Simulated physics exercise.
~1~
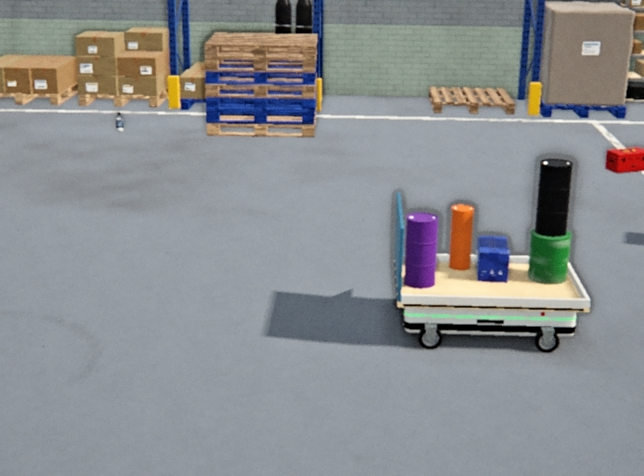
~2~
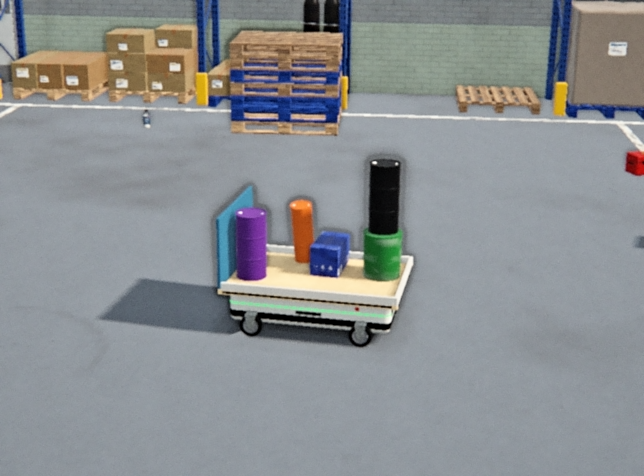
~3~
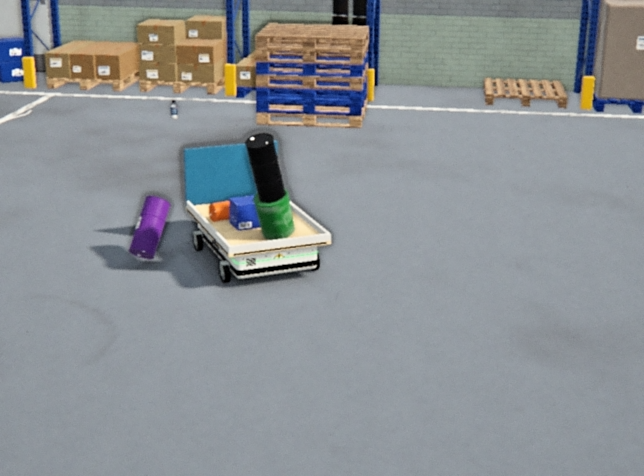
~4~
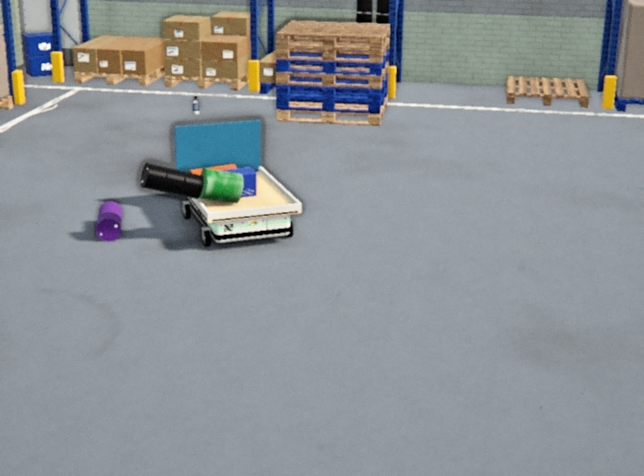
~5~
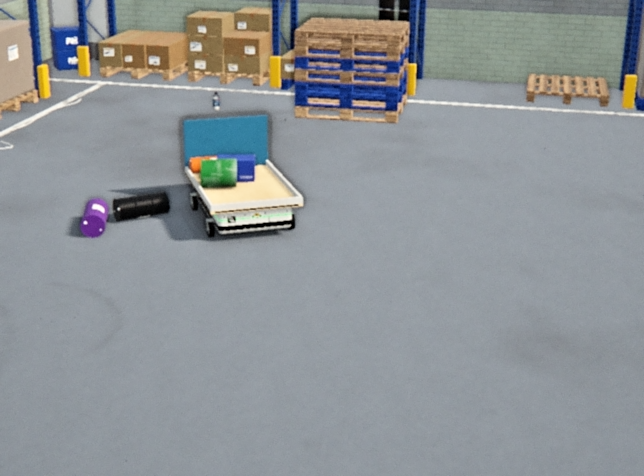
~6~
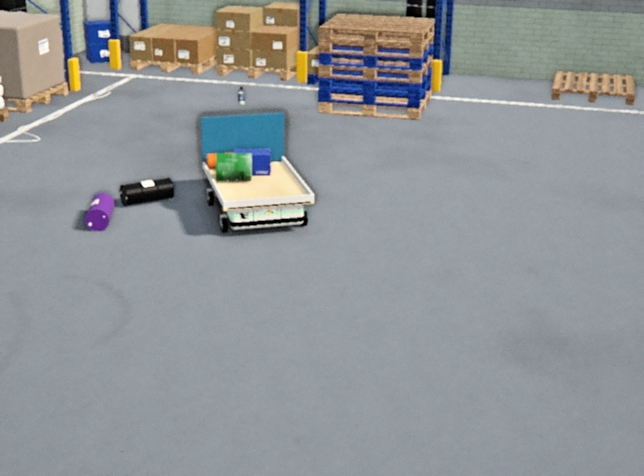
A flat cart with a blue board at its left end rolls leftward across a grey warehouse floor, seen from slightly above, with boxes and stacked pallets along the back wall. It carries a purple canister, an orange canister, a blue parcel and a tall black canister standing on a green pail. As the cart swings round and heads away, the purple canister tumbles off to the left and the orange one topples. The black canister and green pail tip over, and the black one drops to the floor. The cart stops, with the pail, orange canister and parcel still aboard.
